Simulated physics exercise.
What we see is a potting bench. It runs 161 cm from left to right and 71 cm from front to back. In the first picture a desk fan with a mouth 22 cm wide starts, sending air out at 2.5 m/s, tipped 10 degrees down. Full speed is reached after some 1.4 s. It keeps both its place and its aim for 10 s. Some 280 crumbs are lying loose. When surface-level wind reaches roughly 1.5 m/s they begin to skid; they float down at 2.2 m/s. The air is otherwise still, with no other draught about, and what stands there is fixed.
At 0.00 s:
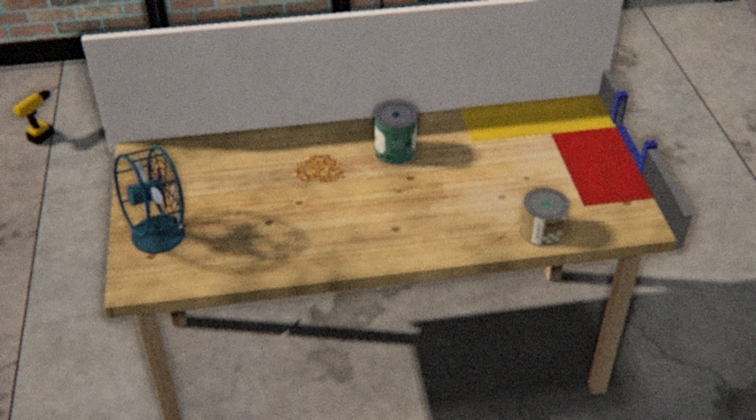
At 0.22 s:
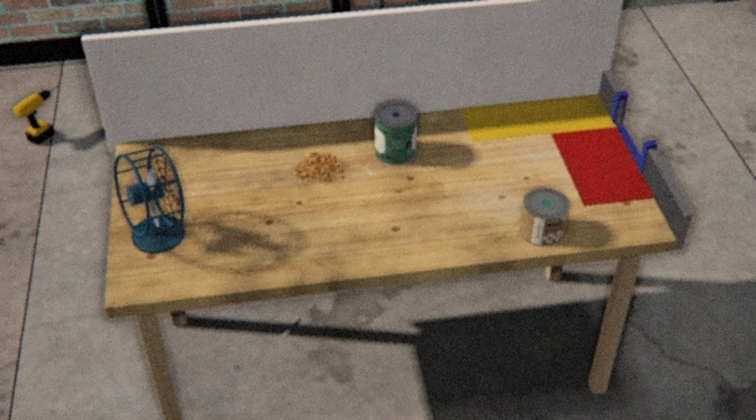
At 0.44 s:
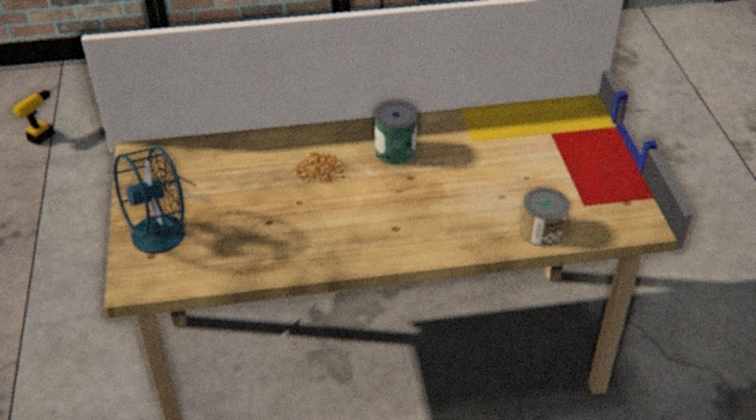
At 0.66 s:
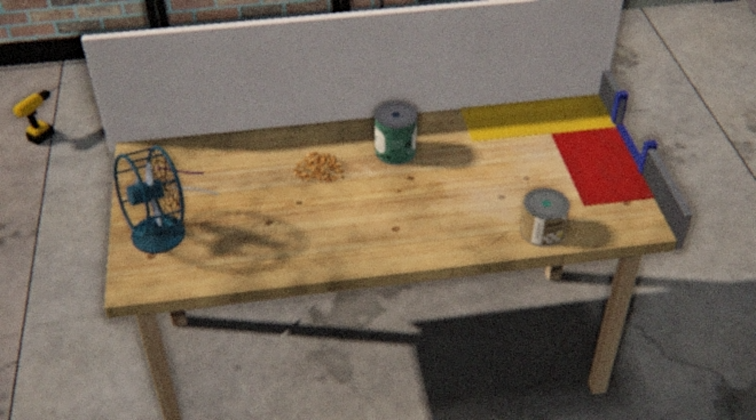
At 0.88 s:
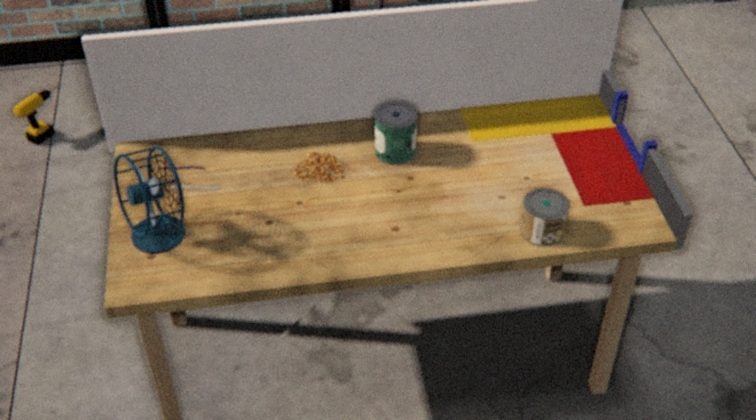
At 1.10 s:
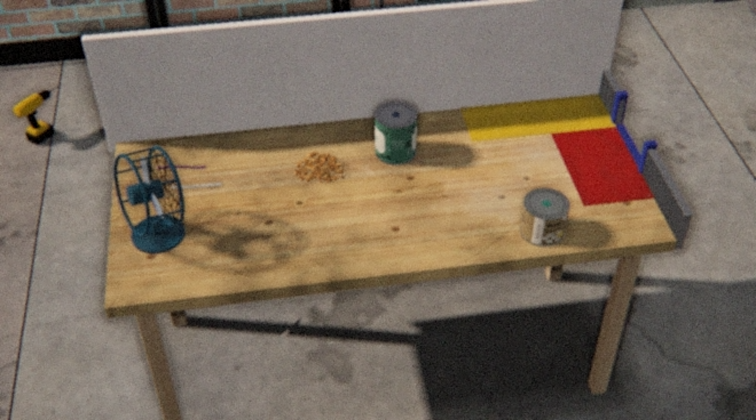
The video shows a wooden bench with a blue desk fan at the left, a small pile of crumbs, two tins, and yellow and red patches at the right; the fan's blades turn while the crumbs and tins stay still.
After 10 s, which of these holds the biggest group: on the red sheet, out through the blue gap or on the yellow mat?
It is yellow that takes the most.
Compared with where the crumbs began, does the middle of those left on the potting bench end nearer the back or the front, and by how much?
It ends behind its start, some 5 cm.
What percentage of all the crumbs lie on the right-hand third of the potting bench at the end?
I'd put it at about 80 percent.
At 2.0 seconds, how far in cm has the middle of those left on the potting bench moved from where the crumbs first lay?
Measured offset: Approx. 25 cm.
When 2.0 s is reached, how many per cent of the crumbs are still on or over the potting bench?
About 100 per cent remain.
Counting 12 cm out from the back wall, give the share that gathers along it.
I'd put it at about 50 percent.
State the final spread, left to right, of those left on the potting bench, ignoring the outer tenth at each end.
80 cm, give or take.
After 2.0 s the count stands so, 0 % are on the red sheet, 14 % on the yellow mat and 0 % out through the blue gap; the middle of those still in play is near (382, 157).
After 3.2 s the count stands so, 15 % are on the red sheet, 43 % on the yellow mat and 1 % out through the blue gap; the middle of those still in play is near (620, 134).
After 5.5 s the count stands so, 20 % are on the red sheet, 45 % on the yellow mat and 1 % out through the blue gap; the middle of those still in play is near (596, 105).
After 10.0 s, at the end, 22 % are on the red sheet, 46 % on the yellow mat and 3 % out through the blue gap; the middle of those still in play is near (589, 104).
